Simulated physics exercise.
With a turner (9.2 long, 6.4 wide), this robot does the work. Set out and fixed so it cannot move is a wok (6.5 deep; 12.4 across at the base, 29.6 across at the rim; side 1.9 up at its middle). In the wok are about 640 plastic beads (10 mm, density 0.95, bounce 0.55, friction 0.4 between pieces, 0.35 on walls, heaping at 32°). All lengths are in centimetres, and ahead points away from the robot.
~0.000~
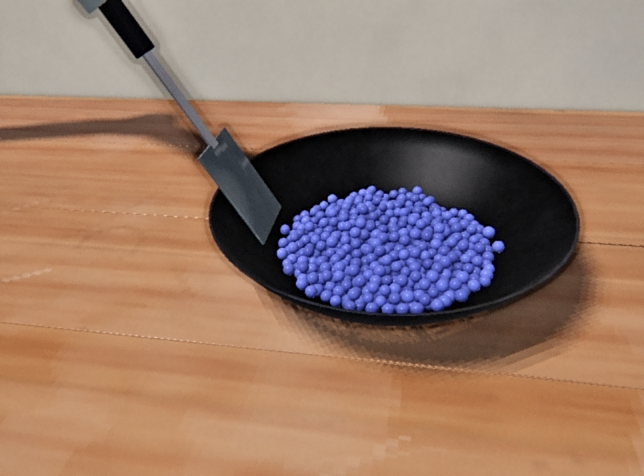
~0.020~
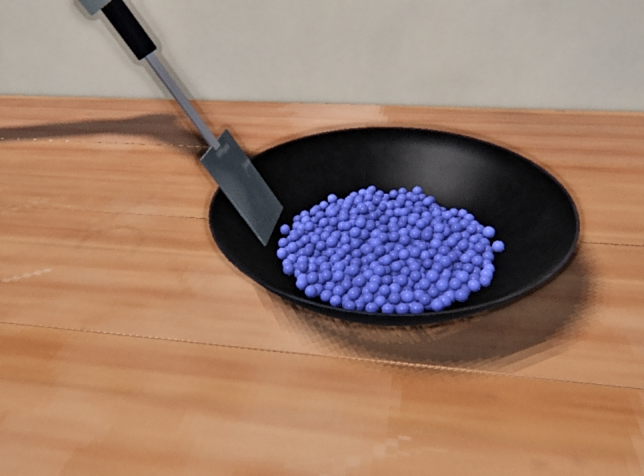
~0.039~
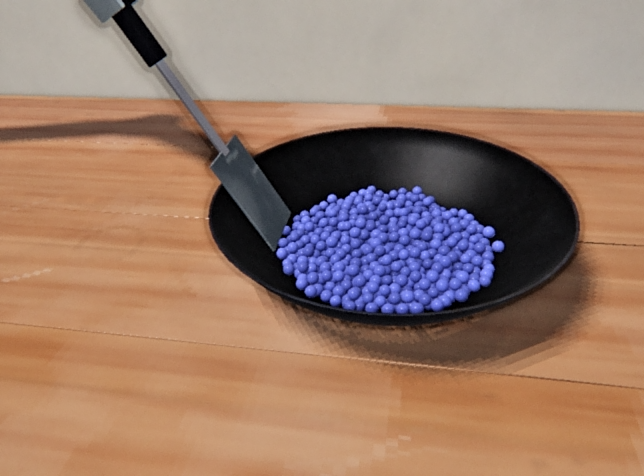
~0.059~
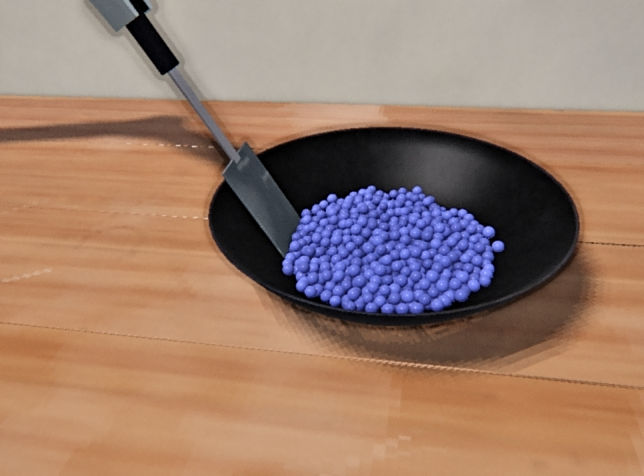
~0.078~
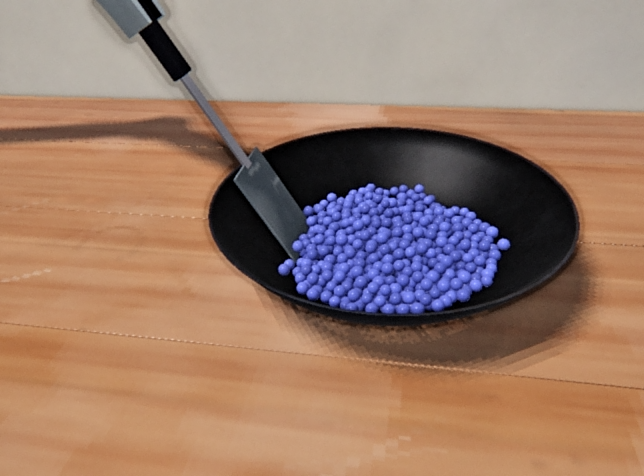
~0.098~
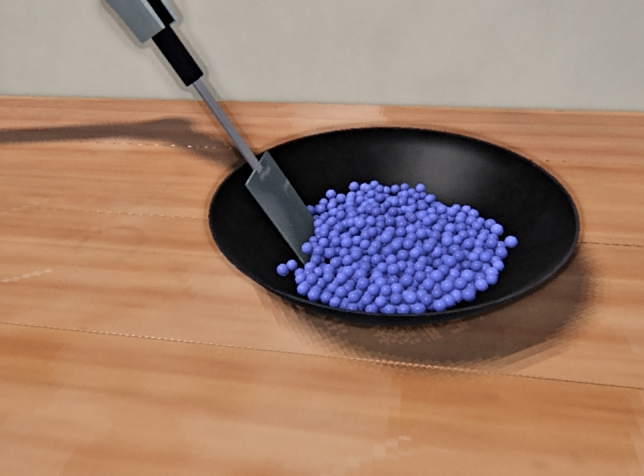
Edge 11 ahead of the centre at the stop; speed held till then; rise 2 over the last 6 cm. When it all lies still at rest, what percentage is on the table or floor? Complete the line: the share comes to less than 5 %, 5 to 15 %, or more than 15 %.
The share comes to 5 to 15 %.
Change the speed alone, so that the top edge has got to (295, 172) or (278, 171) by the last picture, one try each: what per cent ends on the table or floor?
That comes to about 25 and about 15 percent, in that order.
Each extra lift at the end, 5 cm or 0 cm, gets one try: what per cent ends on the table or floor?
5 and 5 per cent.
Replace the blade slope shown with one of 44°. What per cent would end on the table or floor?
Result, estimated: 5 %.
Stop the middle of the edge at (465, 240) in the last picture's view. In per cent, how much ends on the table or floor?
Roughly 0 per cent, I'd say.
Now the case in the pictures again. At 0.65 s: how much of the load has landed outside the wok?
Roughly 8 percent.
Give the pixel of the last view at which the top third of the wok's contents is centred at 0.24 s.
Around (436, 238).
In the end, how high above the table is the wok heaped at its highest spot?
Height at rest: Roughly 6.0 cm.
By 0.24 s, sloping 60°, highest piece 4 above the table; 645 in the wok.
By 0.38 s, sloping 60°, highest piece 6 above the table; 645 in the wok.
By 0.65 s, sloping 60°, highest piece 8 above the table; 588 in the wok, 52 on the table or floor, 5 on the blade or in flight.
By 1.70 s, sloping 60°, highest piece 6 above the table; 588 in the wok, 57 on the table or floor.
Final count, 588 in the wok, 57 on the table or floor. That is 9 % on the table or floor.
